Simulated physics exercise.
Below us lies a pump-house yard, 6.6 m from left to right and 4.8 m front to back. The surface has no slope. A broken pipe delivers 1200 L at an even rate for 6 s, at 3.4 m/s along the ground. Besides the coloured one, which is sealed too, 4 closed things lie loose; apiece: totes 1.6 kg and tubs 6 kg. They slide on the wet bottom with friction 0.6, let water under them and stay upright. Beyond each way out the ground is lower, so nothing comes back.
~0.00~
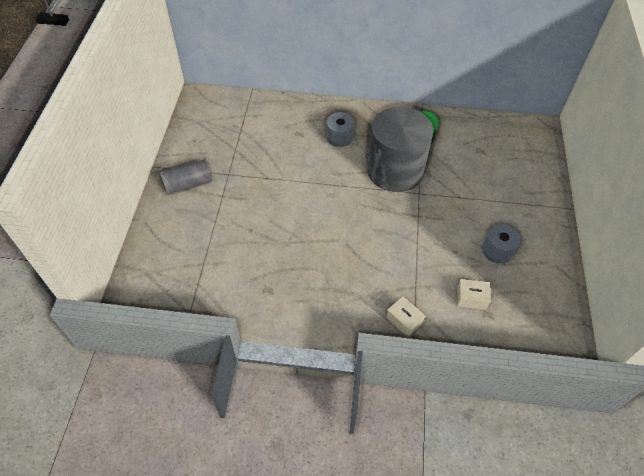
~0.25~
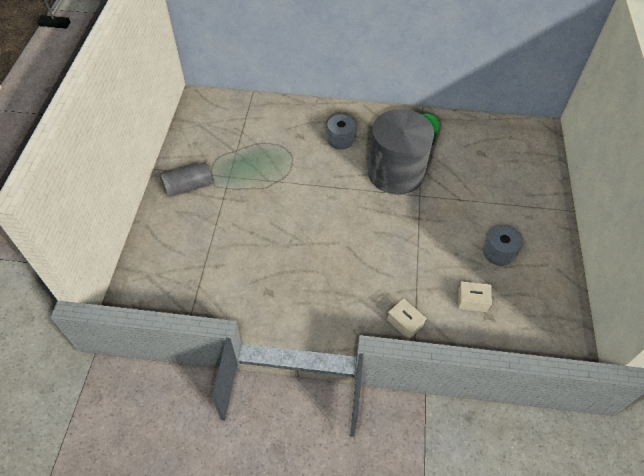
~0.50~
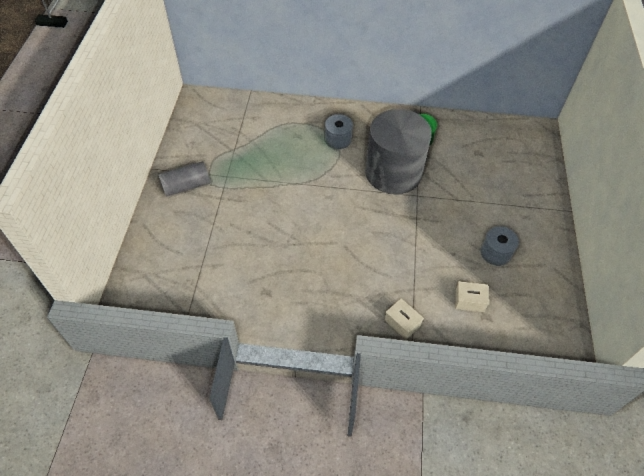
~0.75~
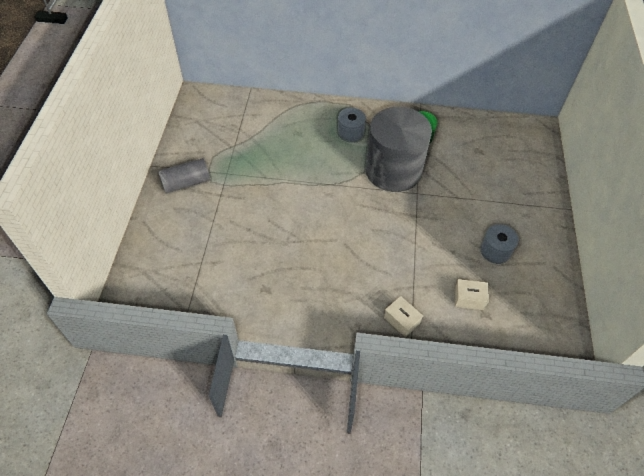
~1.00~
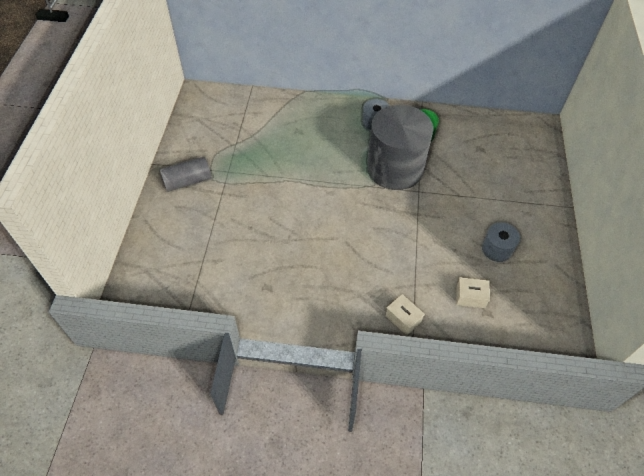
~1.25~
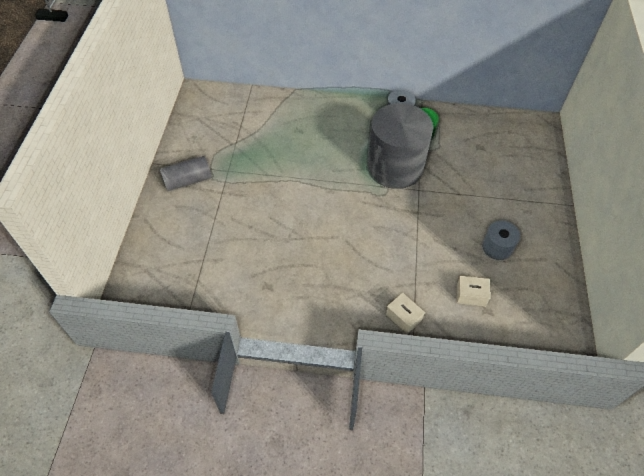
Water spreads from a pipe across the walled yard, and one grey tub slides right behind a large cylinder.
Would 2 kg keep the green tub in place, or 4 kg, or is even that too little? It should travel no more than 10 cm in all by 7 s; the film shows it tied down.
For it, neither load is enough.
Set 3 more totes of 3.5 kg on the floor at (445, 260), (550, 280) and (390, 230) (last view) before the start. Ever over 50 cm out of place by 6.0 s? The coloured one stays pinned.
In turn: Short of it, past it, short of it.
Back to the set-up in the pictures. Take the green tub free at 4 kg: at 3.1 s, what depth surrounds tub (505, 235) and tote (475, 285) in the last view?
Roughly 0 and 0 cm.
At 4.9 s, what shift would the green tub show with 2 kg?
About 350 cm.
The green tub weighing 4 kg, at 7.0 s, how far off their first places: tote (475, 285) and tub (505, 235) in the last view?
In turn: 80 cm, 120 cm.
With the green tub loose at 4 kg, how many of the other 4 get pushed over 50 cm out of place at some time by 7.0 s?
I count 3.
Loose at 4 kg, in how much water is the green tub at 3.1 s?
About 3 cm.
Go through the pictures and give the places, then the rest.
In the first frame, the green tub at (425, 121), on the bottom; 0.0 m2 under water; 0 of 5 have shifted.
In the second frame, the green tub at (426, 123), on the bottom; water covers 0.9 m2; 0 of 5 have shifted.
In the third frame, the green tub at (423, 124) rests on the ground; water covers 1.9 m2; 0 of 5 have shifted.
In the fourth frame, the green tub at (423, 121) rests on the ground; 3.2 m2 under water; 1 of 5 have shifted.
In the fifth frame, the green tub at (425, 119) rests on the ground; 4.3 m2 under water; 1 of 5 have shifted.
In the sixth frame, the green tub at (425, 118), on the bottom; water covers 5.0 m2; 1 of 5 have shifted.
After 1.8 s the green tub would be 81 cm from its start with 2 kg and 76 cm from its start with 4 kg; 2 cm of water round it then.
After 3.1 s the green tub would be 226 cm from its start with 2 kg and 197 cm from its start with 4 kg; 3 cm of water round it then.
After 4.9 s the green tub would be 355 cm from its start with 2 kg and 355 cm from its start with 4 kg; 2 cm of water round it then.
After 7.0 s the green tub would be 379 cm from its start with 2 kg and 378 cm from its start with 4 kg; 9 cm of water round it then.
